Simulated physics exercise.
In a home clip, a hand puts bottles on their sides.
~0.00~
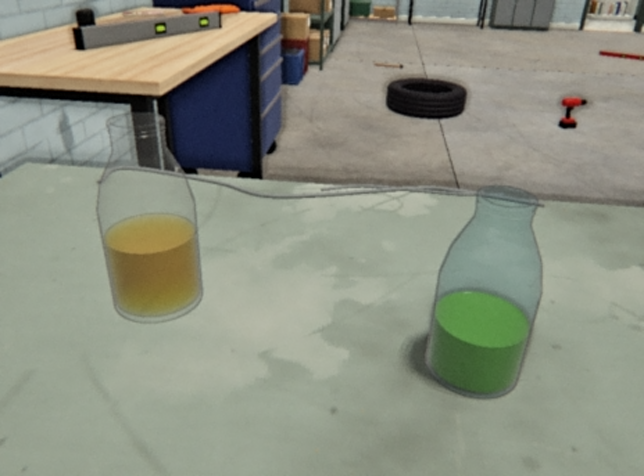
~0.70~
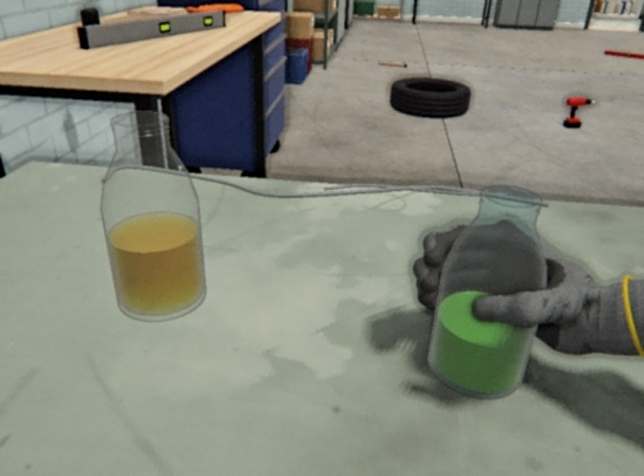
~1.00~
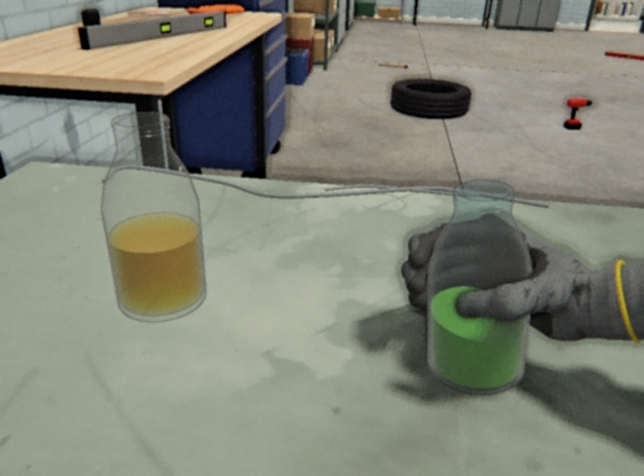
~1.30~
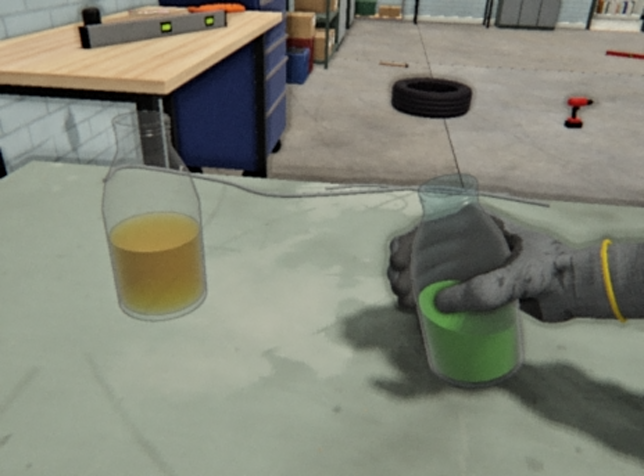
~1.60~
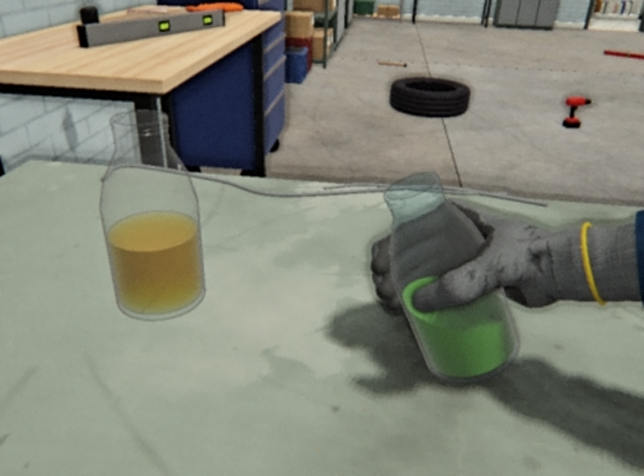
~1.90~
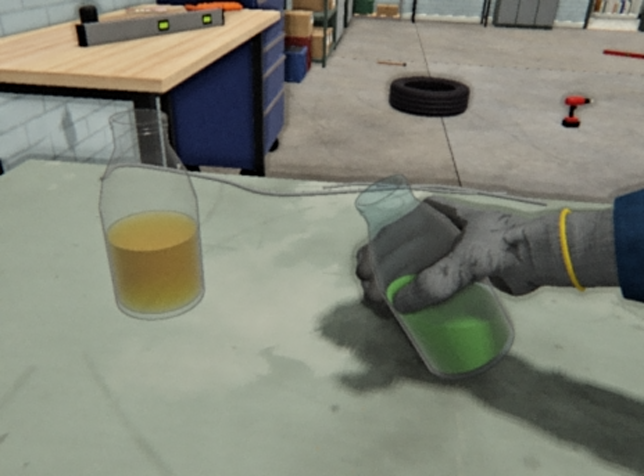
A gloved hand grasps the right bottle of green liquid and tilts it leftward.
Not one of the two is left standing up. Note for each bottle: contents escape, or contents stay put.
Left bottle - contents escape; right bottle - contents escape.
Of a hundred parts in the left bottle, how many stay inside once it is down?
Retained: Near 40 per cent.
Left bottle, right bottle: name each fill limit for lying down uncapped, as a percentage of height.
First 16 percent, second 16 percent.
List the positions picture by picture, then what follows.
In the first frame, both stand upright; right bottle (489, 285) about a quarter full, open; left bottle (148, 213) about a third full, open.
In the second frame, a hand takes the right bottle; right bottle about a quarter full, surface at (485, 318); left bottle about a third full, surface at (154, 232).
In the third frame, the right bottle is going over; right bottle (479, 281) about a quarter full; left bottle (152, 212) about a third full.
In the fourth frame, the right bottle is going over; right bottle about a quarter full, surface at (468, 308); left bottle about a third full, surface at (155, 231).
In the fifth frame, the right bottle is going over; right bottle (442, 271) tipped 25°; left bottle (151, 211) about a third full.
In the sixth frame, the right bottle is going over; right bottle (425, 270) tipped 35°, open; left bottle about a third full, surface at (153, 230), open.
After 2.6 s, the right bottle is nearly down; right bottle, nothing comes out.
After 3.6 s, the right bottle lies flat; right bottle, it is running out of the neck.
After 6.5 s, both lie flat; right bottle, it is running out of the neck; left bottle, it is running out of the neck.
